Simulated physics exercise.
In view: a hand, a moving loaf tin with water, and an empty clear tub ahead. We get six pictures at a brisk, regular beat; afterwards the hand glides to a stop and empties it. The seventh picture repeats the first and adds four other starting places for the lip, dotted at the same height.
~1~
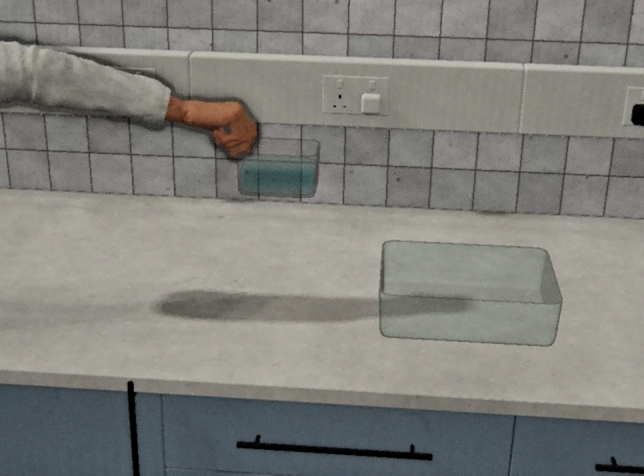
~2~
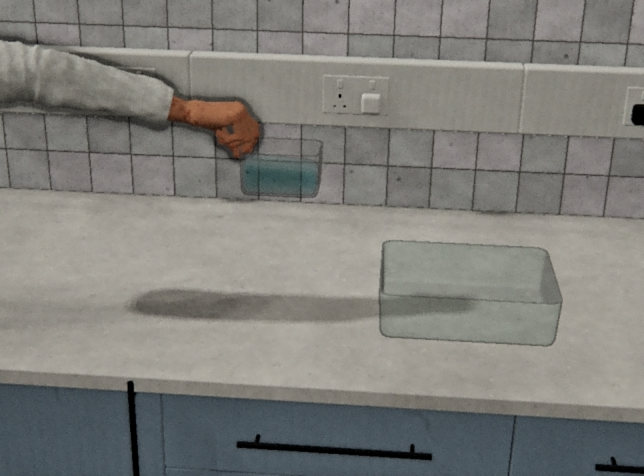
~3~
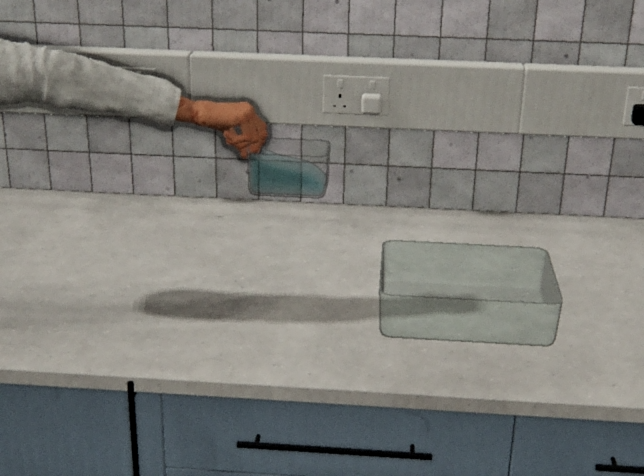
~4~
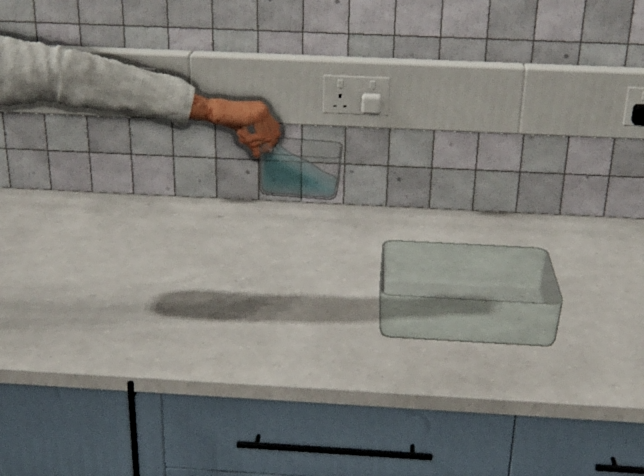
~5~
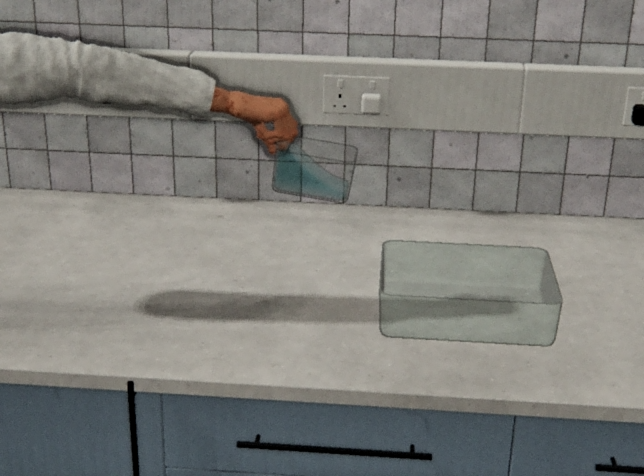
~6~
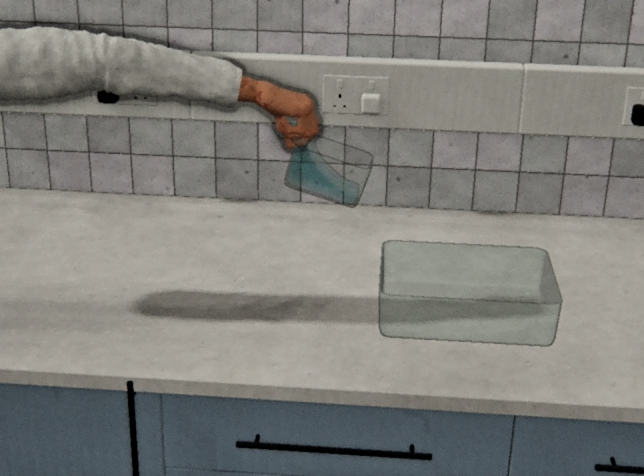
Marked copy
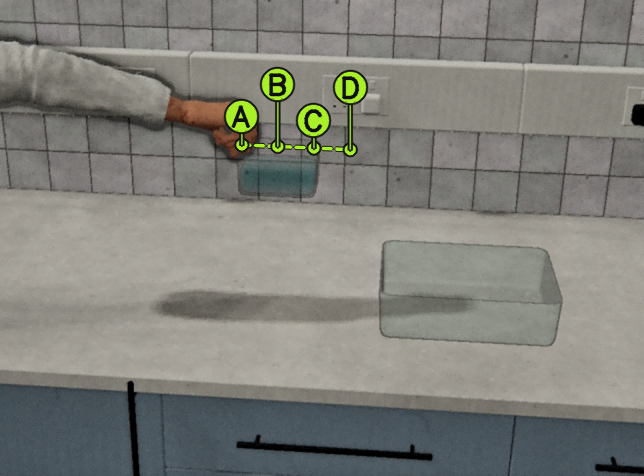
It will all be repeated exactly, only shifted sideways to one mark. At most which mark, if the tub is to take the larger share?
That is dot B.
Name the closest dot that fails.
That would be A.
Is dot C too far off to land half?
No.
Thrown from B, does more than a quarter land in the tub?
Yes, it does.
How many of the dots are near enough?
Three.
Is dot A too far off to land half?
Yes, it does.
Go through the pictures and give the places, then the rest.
Upright, lip at (317, 148); tub from (379, 334) to (555, 344); nothing has left yet.
Upright, lip at (320, 148); nothing has left yet.
Upright, lip at (327, 148); nothing has left yet.
Upright, lip at (340, 150); water is over the rim, down to (271, 144).
Tipped about 8°, lip at (355, 154); water is over the rim, down to (289, 142).
Tipped about 17°, lip at (371, 161); water is over the rim, down to (306, 139).
On the marked copy, A at (241, 144); B at (277, 146); C at (313, 148); D at (350, 149).
If A is chosen, about 34 % lands in the tub, 58 % falls short and 7 % goes beside or beyond.
If B is chosen, about 67 % lands in the tub, 24 % falls short and 10 % goes beside or beyond.
If C is chosen, about 79 % lands in the tub, 10 % falls short and 11 % goes beside or beyond.
If D is chosen, about 86 % lands in the tub, 7 % falls short and 7 % goes beside or beyond.
